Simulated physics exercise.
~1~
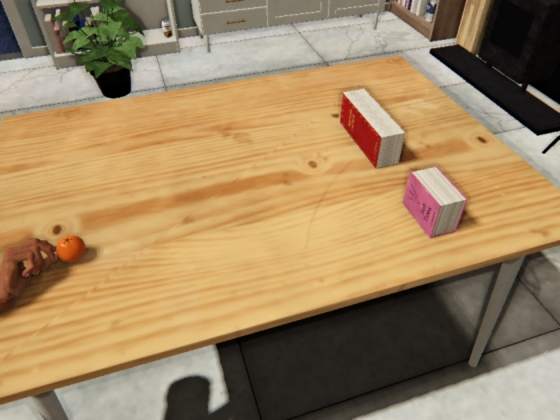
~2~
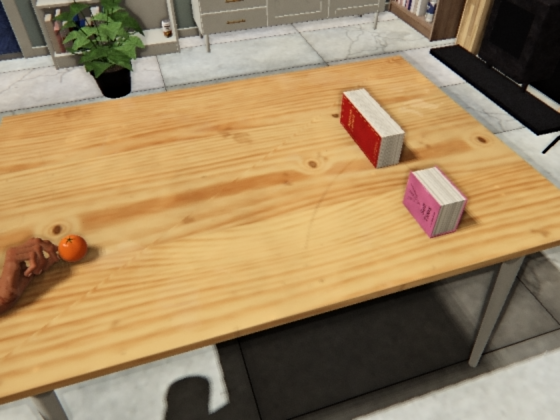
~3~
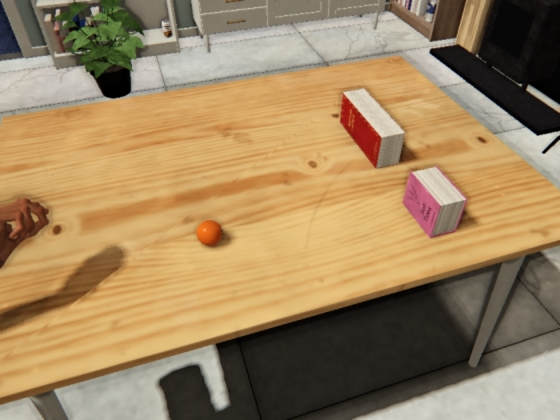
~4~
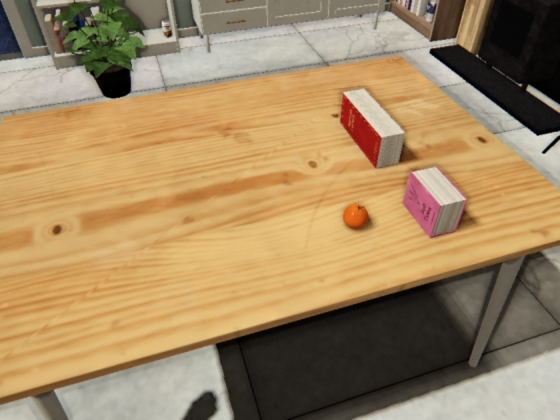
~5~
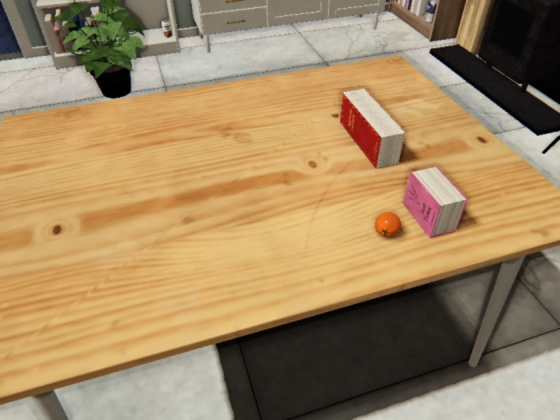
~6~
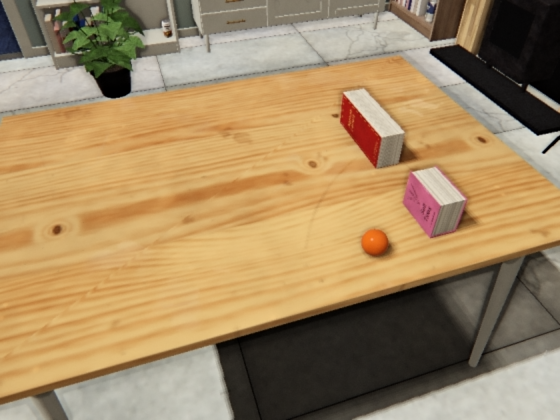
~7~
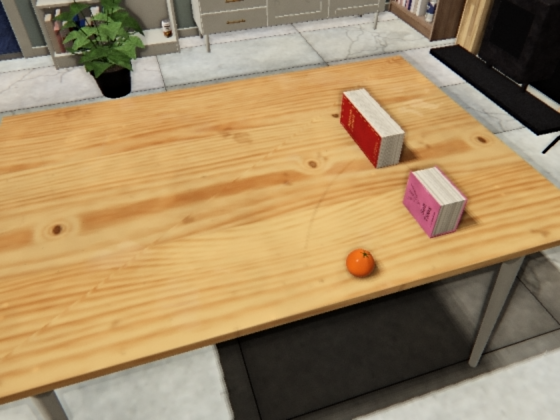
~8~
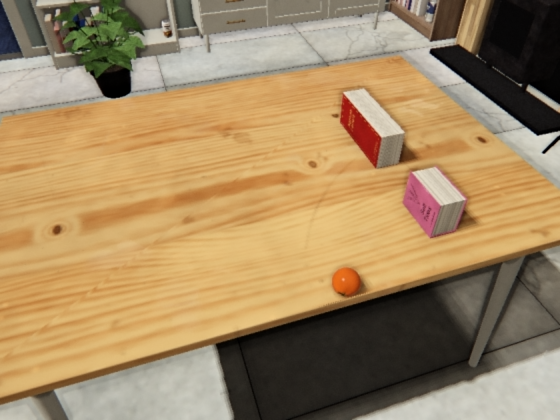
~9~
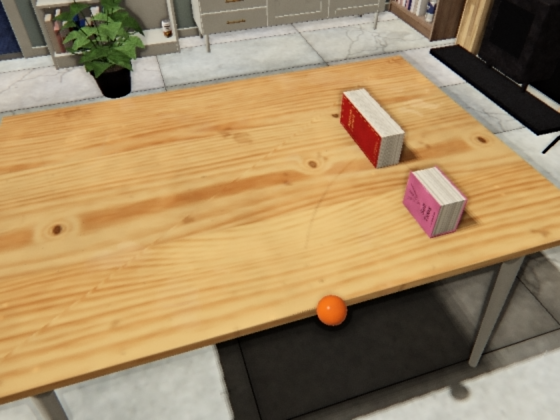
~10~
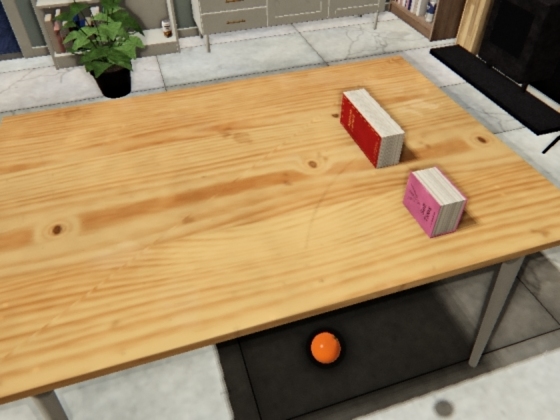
A hand at the left released a small orange tomato, which rolled right across the wooden table toward two books, struck the pink one instead of passing between them, rolled back toward the near edge and dropped off below the table.
